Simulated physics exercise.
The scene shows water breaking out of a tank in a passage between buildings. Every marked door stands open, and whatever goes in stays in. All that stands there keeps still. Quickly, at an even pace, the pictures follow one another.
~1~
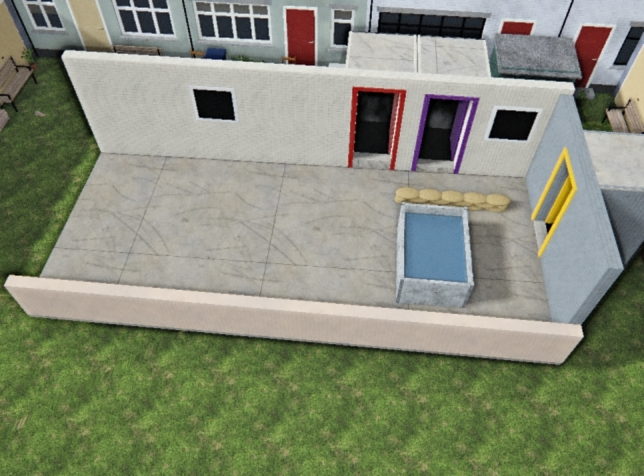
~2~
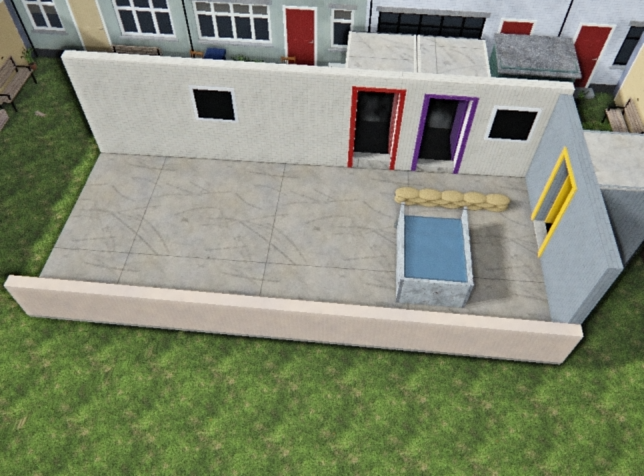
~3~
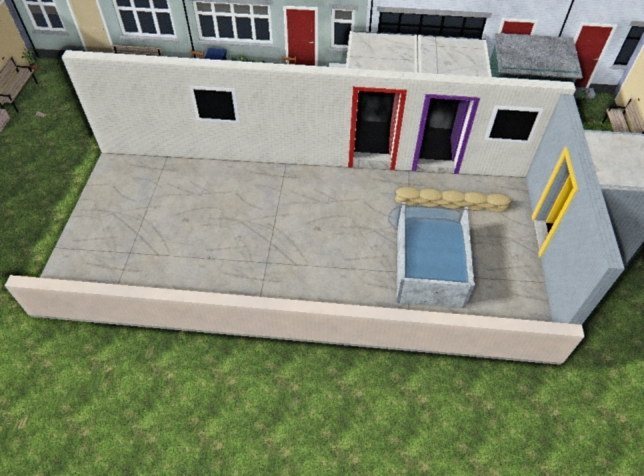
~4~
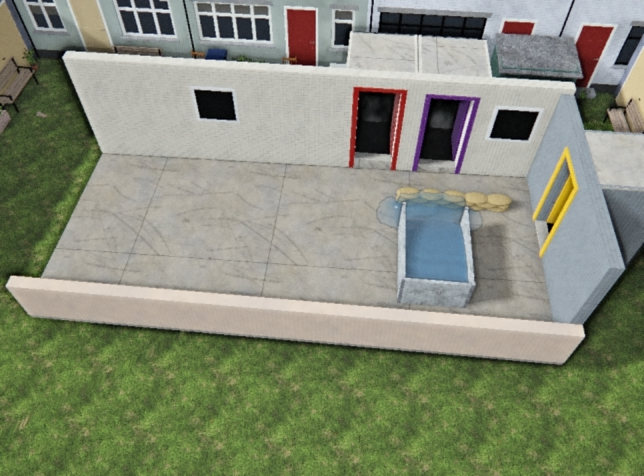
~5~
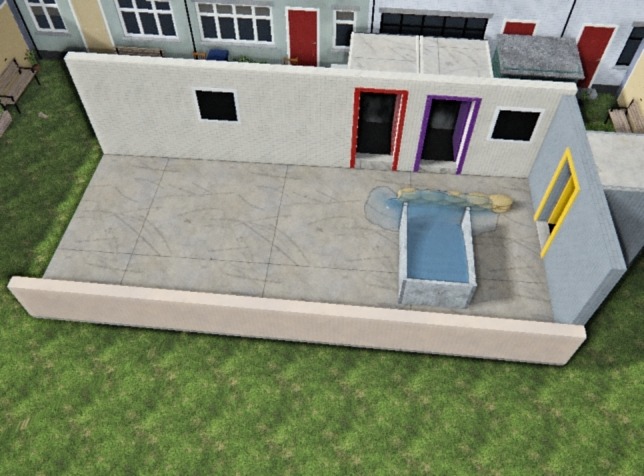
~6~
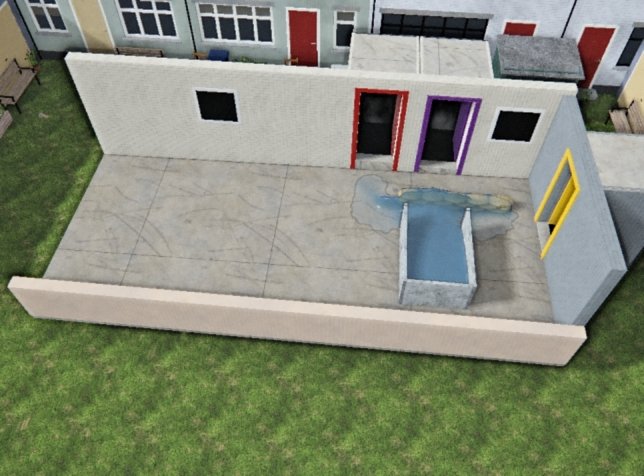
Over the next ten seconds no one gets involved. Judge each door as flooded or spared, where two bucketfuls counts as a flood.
The purple door is spared, the red door is spared, the yellow door is flooded.
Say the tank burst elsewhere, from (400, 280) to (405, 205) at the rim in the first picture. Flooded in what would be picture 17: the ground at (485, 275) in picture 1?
Bone-dry.
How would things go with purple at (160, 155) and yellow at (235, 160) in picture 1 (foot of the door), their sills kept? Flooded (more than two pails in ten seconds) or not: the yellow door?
Yellow: Falls short.
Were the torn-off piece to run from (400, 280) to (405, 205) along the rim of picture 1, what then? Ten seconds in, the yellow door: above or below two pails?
Yellow: Falls short.
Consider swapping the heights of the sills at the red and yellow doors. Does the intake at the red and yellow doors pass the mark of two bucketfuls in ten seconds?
Logged: Red crosses the threshold; yellow stays inside the limit.
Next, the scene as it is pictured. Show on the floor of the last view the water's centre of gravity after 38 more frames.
The centre of mass sits at about (347, 233).
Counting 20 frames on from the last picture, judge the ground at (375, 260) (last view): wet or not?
Lab note - point status: Unflooded.
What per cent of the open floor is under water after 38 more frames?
It comes to 65 per cent.
A moment on, water covers 25 % of the floor; the purple door wet at the sill, nothing in, the red door wet at the sill, nothing in, the yellow door over two buckets in.
Next, water covers 35 % of the floor; the purple door wet at the sill, nothing in, the red door wet at the sill, nothing in, the yellow door far over two buckets in.
Then, water covers 65 % of the floor; the purple door wet at the sill, nothing in, the red door wet at the sill, nothing in, the yellow door far over two buckets in.
Later, water covers 65 % of the floor; the purple door wet at the sill, nothing in, the red door wet at the sill, nothing in, the yellow door far over two buckets in.
In the end, water covers 80 % of the floor; the purple door wet at the sill, nothing in, the red door wet at the sill, nothing in, the yellow door far over two buckets in.
